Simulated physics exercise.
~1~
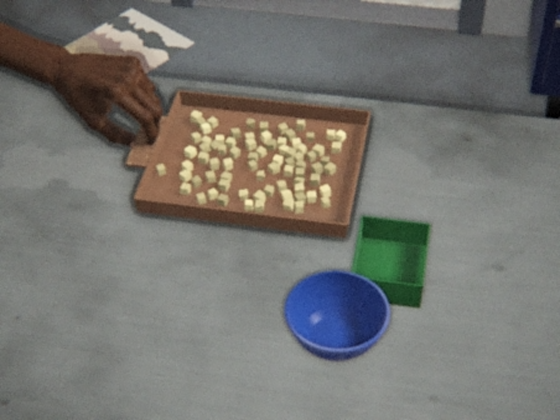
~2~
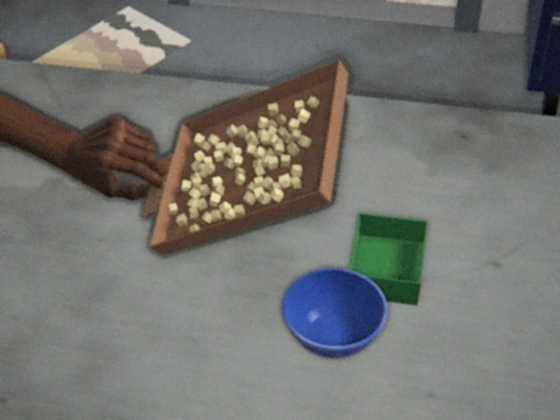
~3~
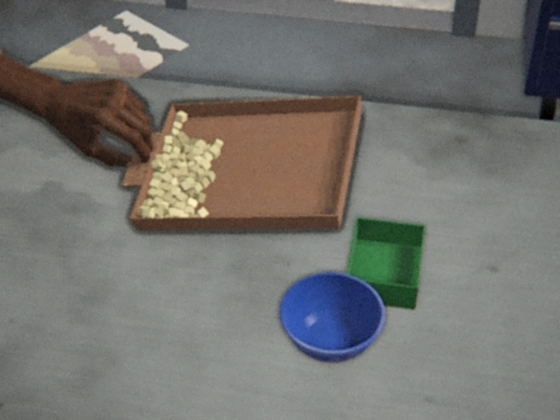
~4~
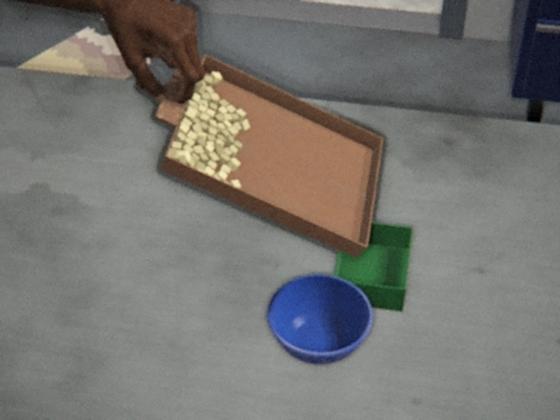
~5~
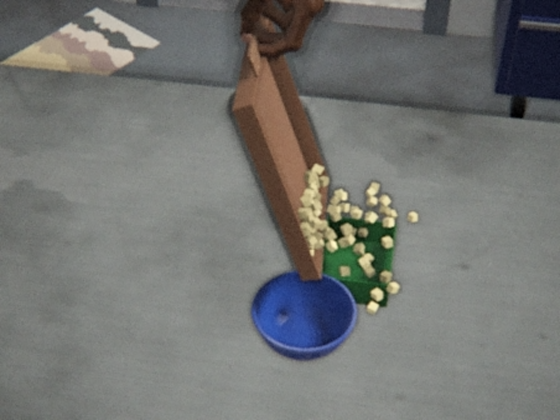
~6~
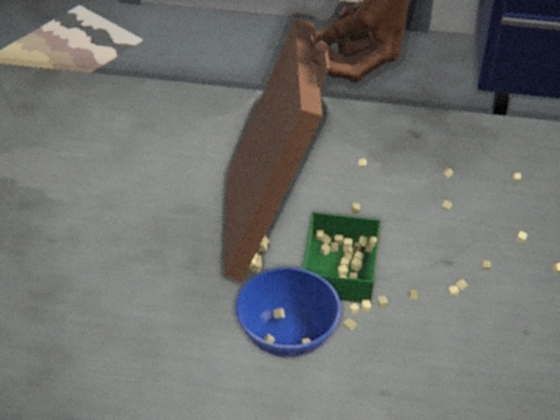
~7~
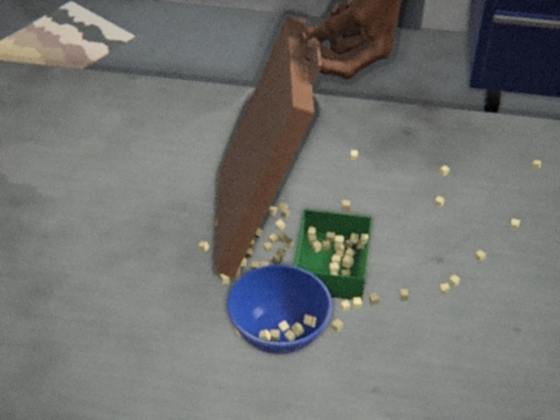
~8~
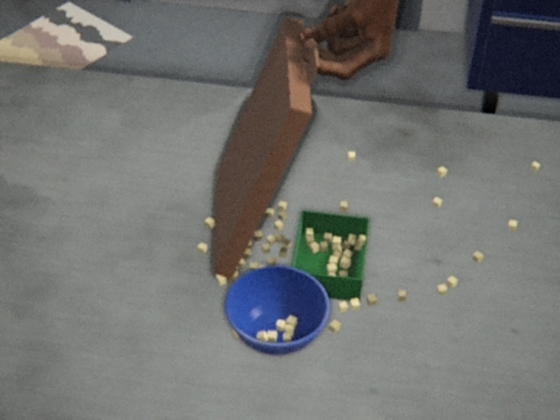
A hand tips a brown tray of potato cubes, scattering most outside the tin and bowl.
